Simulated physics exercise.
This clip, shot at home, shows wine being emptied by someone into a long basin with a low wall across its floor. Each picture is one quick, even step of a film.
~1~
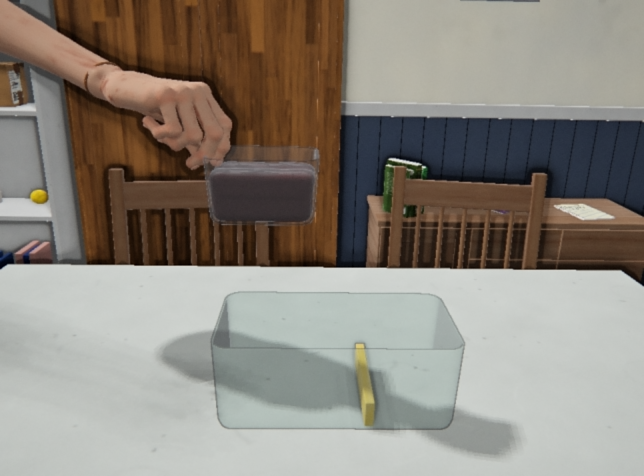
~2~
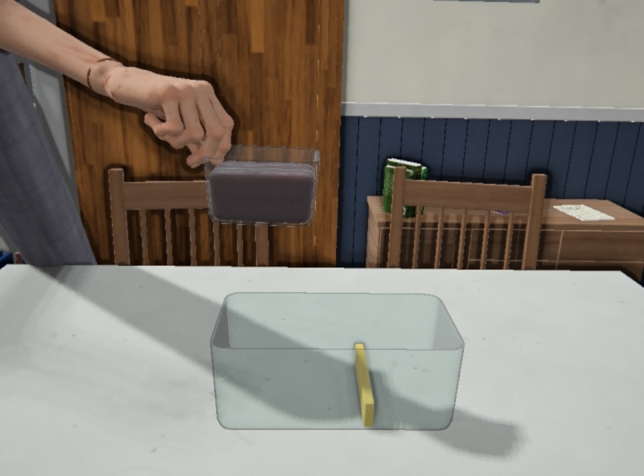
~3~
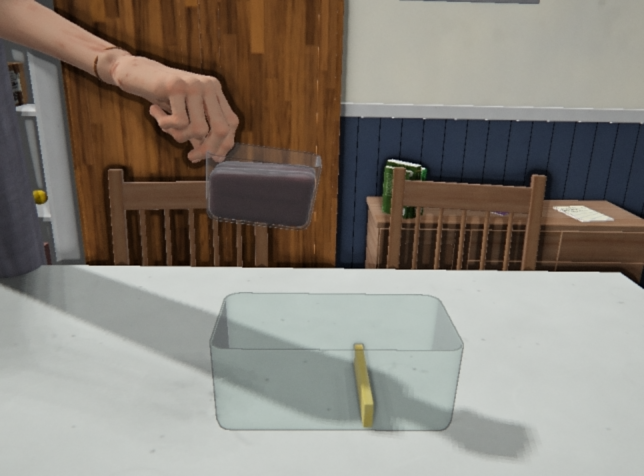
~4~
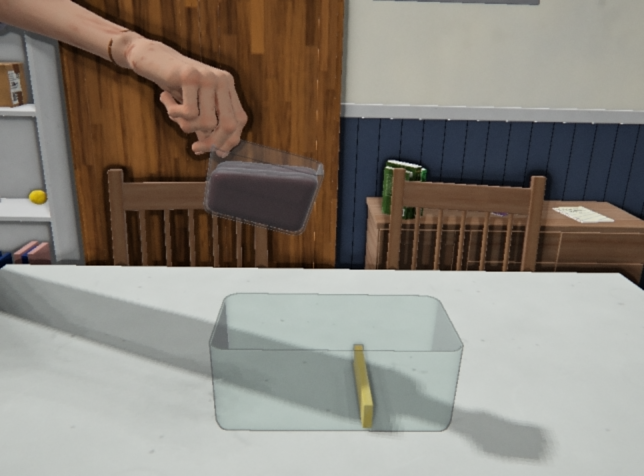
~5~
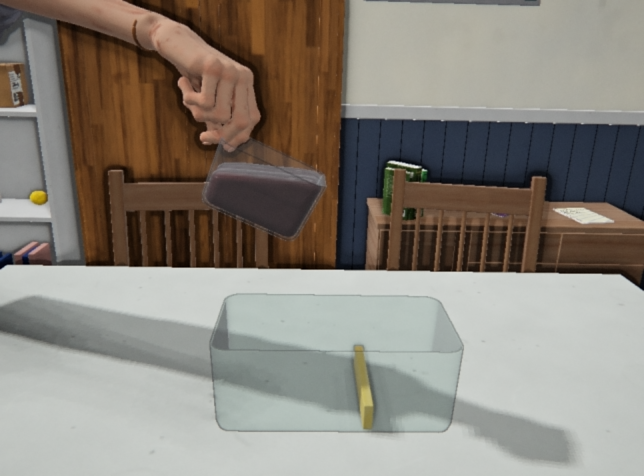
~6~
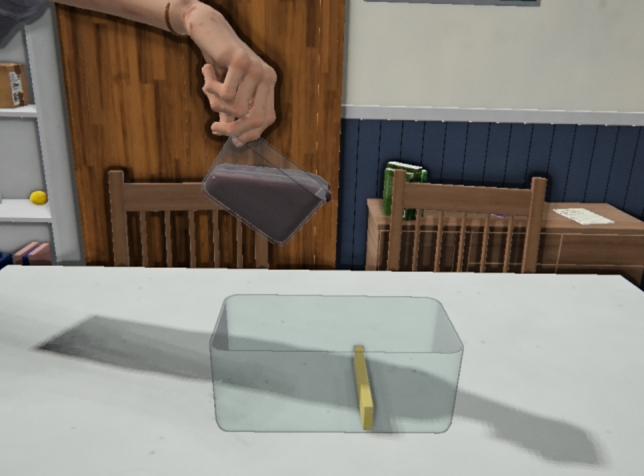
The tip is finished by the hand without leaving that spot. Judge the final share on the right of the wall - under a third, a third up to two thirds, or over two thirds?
The share that settles right of the wall is one third to two thirds, as I see it.
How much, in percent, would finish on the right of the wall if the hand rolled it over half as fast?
About 65 per cent.
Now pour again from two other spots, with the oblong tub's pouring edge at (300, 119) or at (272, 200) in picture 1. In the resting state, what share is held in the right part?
One after the other: 30 %, 15 %.
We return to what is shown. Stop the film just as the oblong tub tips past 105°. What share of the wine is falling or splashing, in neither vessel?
I'd put it at roughly 50 percent of it.
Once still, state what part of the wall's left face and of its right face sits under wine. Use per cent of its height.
The left side ends up close to 30, the right side close to 40.
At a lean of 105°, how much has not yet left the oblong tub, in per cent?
Near 15 in a hundred still remains.
A moment on, the oblong tub is tipped right over and 17 per cent is still to pour, 6 is left of the wall and 27 right of it.
Next, the oblong tub is tipped right over and 1 per cent is still to pour, 45 is left of the wall and 46 right of it.
Then the oblong tub is tipped right over and 0 per cent is still to pour, 55 is left of the wall and 43 right of it.
Later the oblong tub is tipped right over and 0 per cent is still to pour, 54 is left of the wall and 43 right of it.
At rest 54 per cent lies left of the wall, 44 right of it and 2 outside.
